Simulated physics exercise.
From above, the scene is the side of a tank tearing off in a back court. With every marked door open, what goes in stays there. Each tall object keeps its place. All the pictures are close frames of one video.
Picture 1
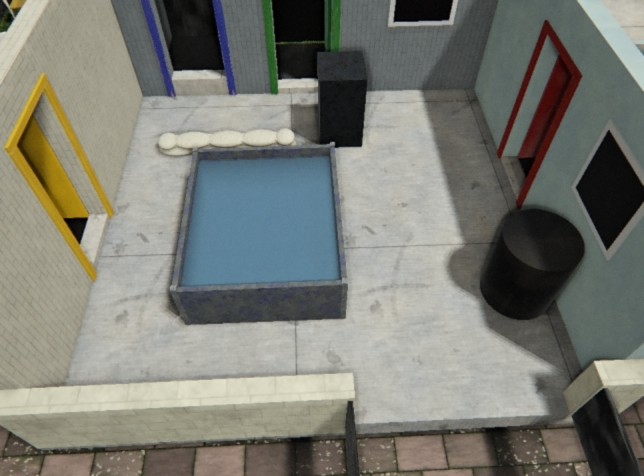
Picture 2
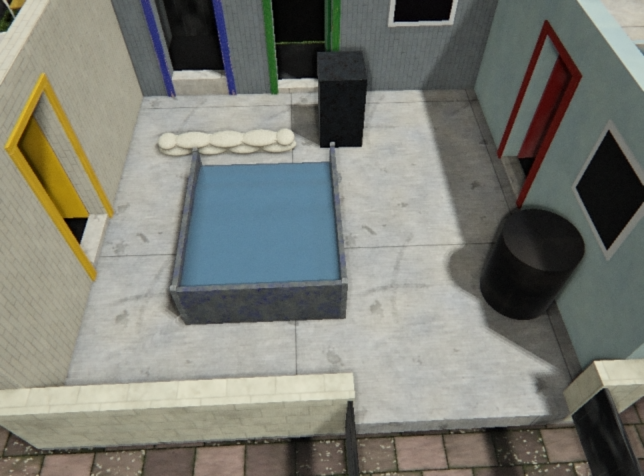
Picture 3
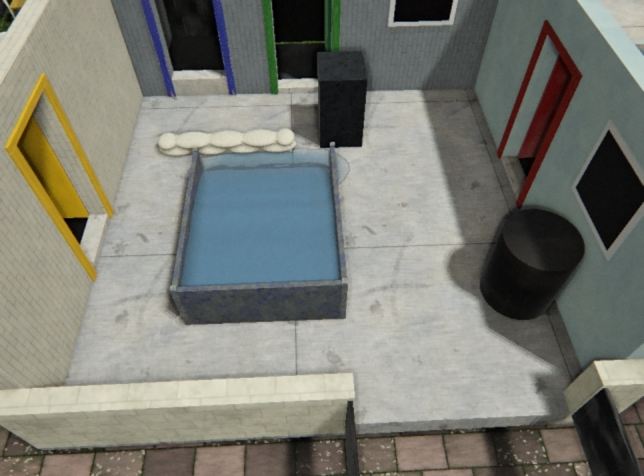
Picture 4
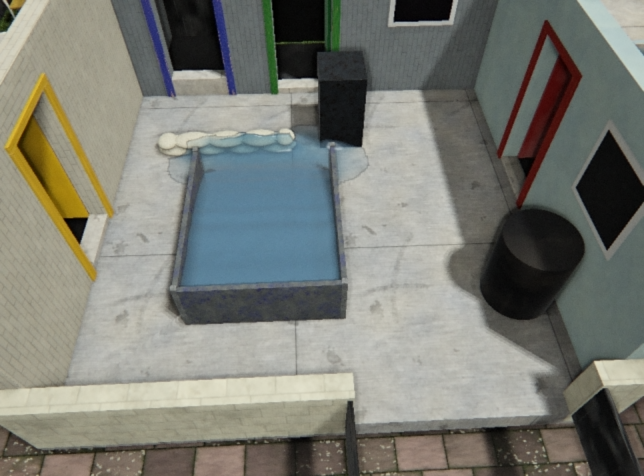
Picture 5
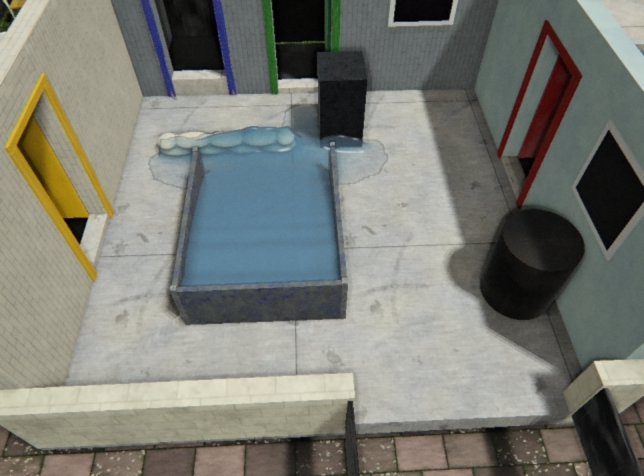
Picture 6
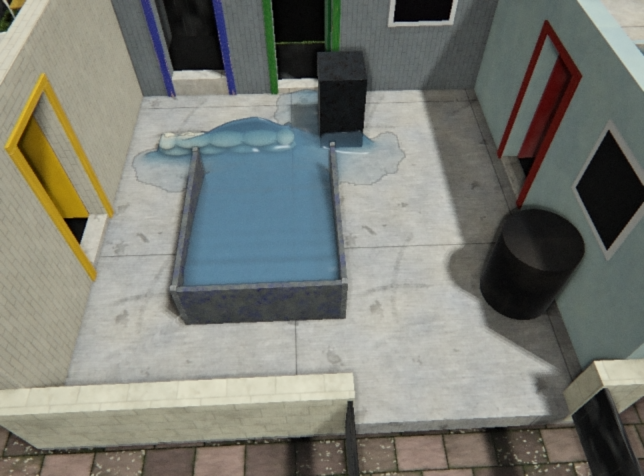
In the video, the far side of a rectangular tank of blue water in a walled court disappears, and water pours out through the gap, spreading around the pale sandbags and the base of a dark box.
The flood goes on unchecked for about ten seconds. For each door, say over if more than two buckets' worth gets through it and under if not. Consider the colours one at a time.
I expect the red door to let through too much; I expect the green door to let through too much; I expect the yellow door to let through an acceptable amount; I expect the blue door to let through an acceptable amount.
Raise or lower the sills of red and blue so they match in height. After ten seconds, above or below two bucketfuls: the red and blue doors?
The red one falls short, the blue one goes past the mark.
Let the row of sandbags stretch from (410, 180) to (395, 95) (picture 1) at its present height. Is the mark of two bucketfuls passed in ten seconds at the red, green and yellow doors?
The red one does not overflow, the green one overflows and the yellow one does not overflow.
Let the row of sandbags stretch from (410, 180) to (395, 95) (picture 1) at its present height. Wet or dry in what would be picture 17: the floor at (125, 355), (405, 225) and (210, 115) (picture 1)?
Those spots come out untouched, swamped and swamped, respectively.
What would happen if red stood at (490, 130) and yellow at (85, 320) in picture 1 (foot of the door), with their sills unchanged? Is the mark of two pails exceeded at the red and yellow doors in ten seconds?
The red one overflows, while the yellow one does not overflow.
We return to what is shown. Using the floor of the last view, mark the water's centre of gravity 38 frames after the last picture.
I would point to (296, 198).
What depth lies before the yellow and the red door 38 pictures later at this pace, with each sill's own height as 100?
Approx. 40 % then 210 %.
A moment on, water covers 35 % of the floor; the red door not reached, the green door over two buckets in, the yellow door wet at the sill, nothing in, the blue door wet at the sill, nothing in.
Next, water covers 60 % of the floor; the red door under two buckets in, the green door far over two buckets in, the yellow door wet at the sill, nothing in, the blue door wet at the sill, nothing in.
Then, water covers 70 % of the floor; the red door far over two buckets in, the green door far over two buckets in, the yellow door wet at the sill, nothing in, the blue door wet at the sill, nothing in.
Later, water covers 90 % of the floor; the red door far over two buckets in, the green door far over two buckets in, the yellow door under two buckets in, the blue door wet at the sill, nothing in.
In the end, water covers 95 % of the floor; the red door far over two buckets in, the green door far over two buckets in, the yellow door under two buckets in, the blue door wet at the sill, nothing in.
